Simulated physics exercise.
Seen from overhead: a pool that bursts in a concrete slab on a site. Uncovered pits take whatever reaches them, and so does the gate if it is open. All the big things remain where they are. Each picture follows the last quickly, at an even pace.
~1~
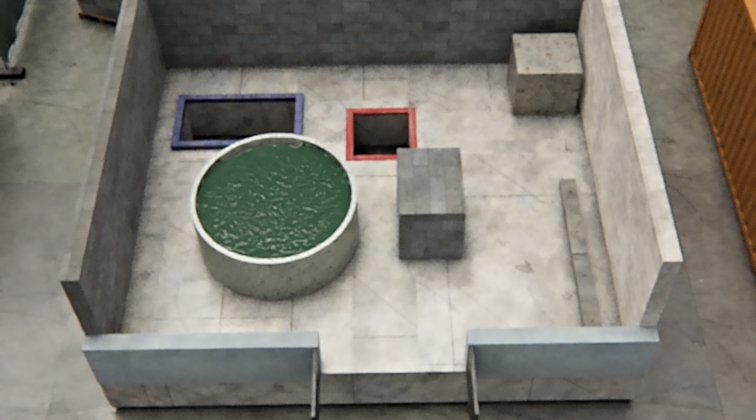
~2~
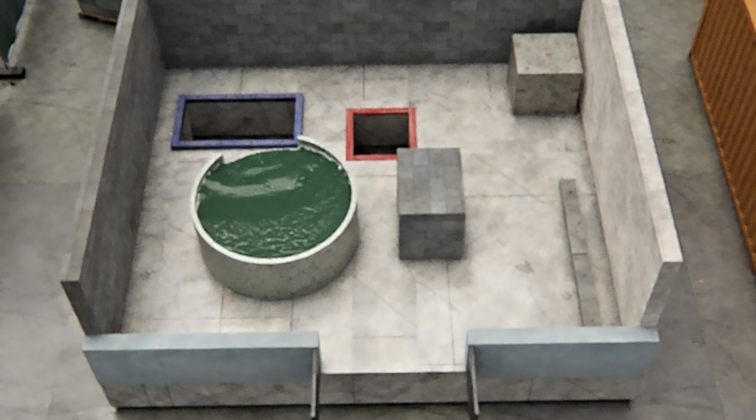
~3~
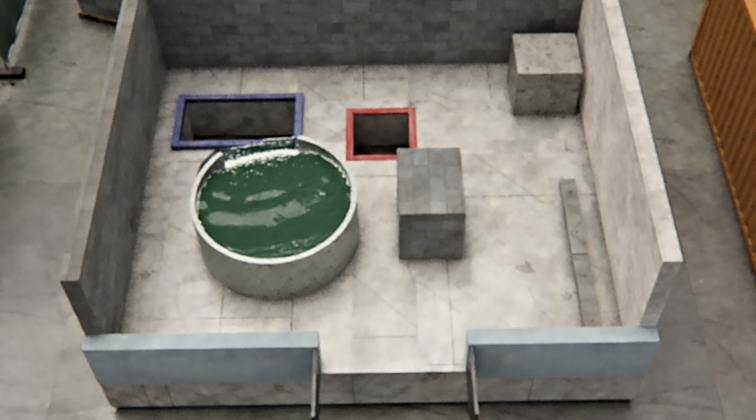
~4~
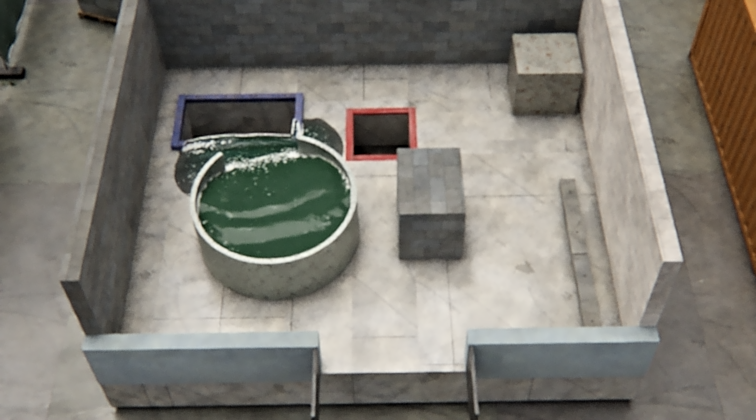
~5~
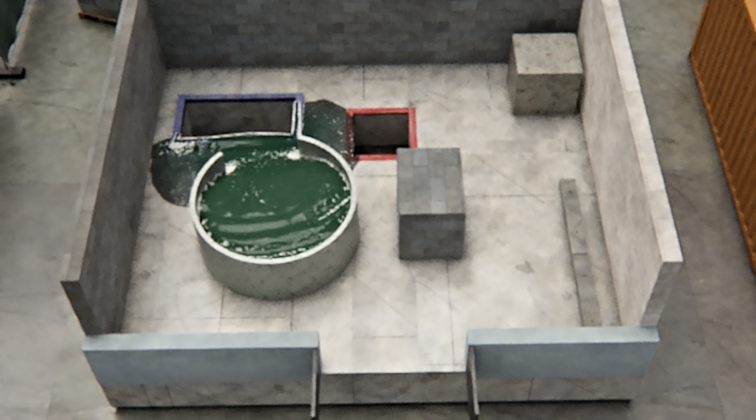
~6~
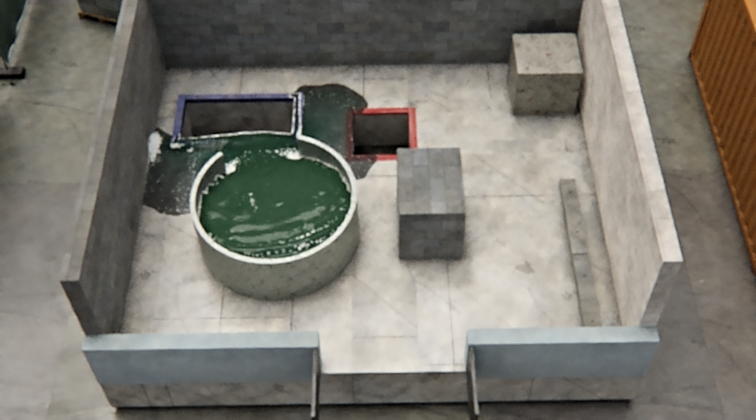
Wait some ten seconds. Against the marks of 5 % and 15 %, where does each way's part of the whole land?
At the end, the gate is left holding a tiny amount - below five per cent; the red pit is left holding a modest amount - five to fifteen per cent; the blue pit is left holding a hefty amount - past fifteen per cent.
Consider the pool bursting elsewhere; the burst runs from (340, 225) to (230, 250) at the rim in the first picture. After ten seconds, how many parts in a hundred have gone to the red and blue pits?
In percent: Red 6, blue 6.
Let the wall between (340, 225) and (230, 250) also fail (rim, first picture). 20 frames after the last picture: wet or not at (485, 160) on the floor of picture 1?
Outcome: Spared.
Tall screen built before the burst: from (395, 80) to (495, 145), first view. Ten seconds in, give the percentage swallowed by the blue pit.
Blue: About 55 %.
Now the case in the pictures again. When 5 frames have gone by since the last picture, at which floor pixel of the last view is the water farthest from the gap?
My guess would be about (421, 69).
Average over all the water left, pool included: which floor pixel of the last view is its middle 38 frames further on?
The balance point is around (288, 195).
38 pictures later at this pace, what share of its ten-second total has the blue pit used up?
Result: 100 % of the ten-second total.
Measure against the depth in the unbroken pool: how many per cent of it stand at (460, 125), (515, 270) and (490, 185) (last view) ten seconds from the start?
The three come to some 4, 4 and 2 per cent respectively.
A moment on, water covers 20 % of the floor; the gate 0 %, the red pit 1 %, the blue pit 19 %.
Next, water covers 25 % of the floor; the gate 0 %, the red pit 2 %, the blue pit 32 %.
Then, water covers 40 % of the floor; the gate 0 %, the red pit 3 %, the blue pit 42 %.
Later, water covers 55 % of the floor; the gate 0 %, the red pit 5 %, the blue pit 49 %.
In the end, water covers 90 % of the floor; the gate 1 %, the red pit 10 %, the blue pit 50 %.
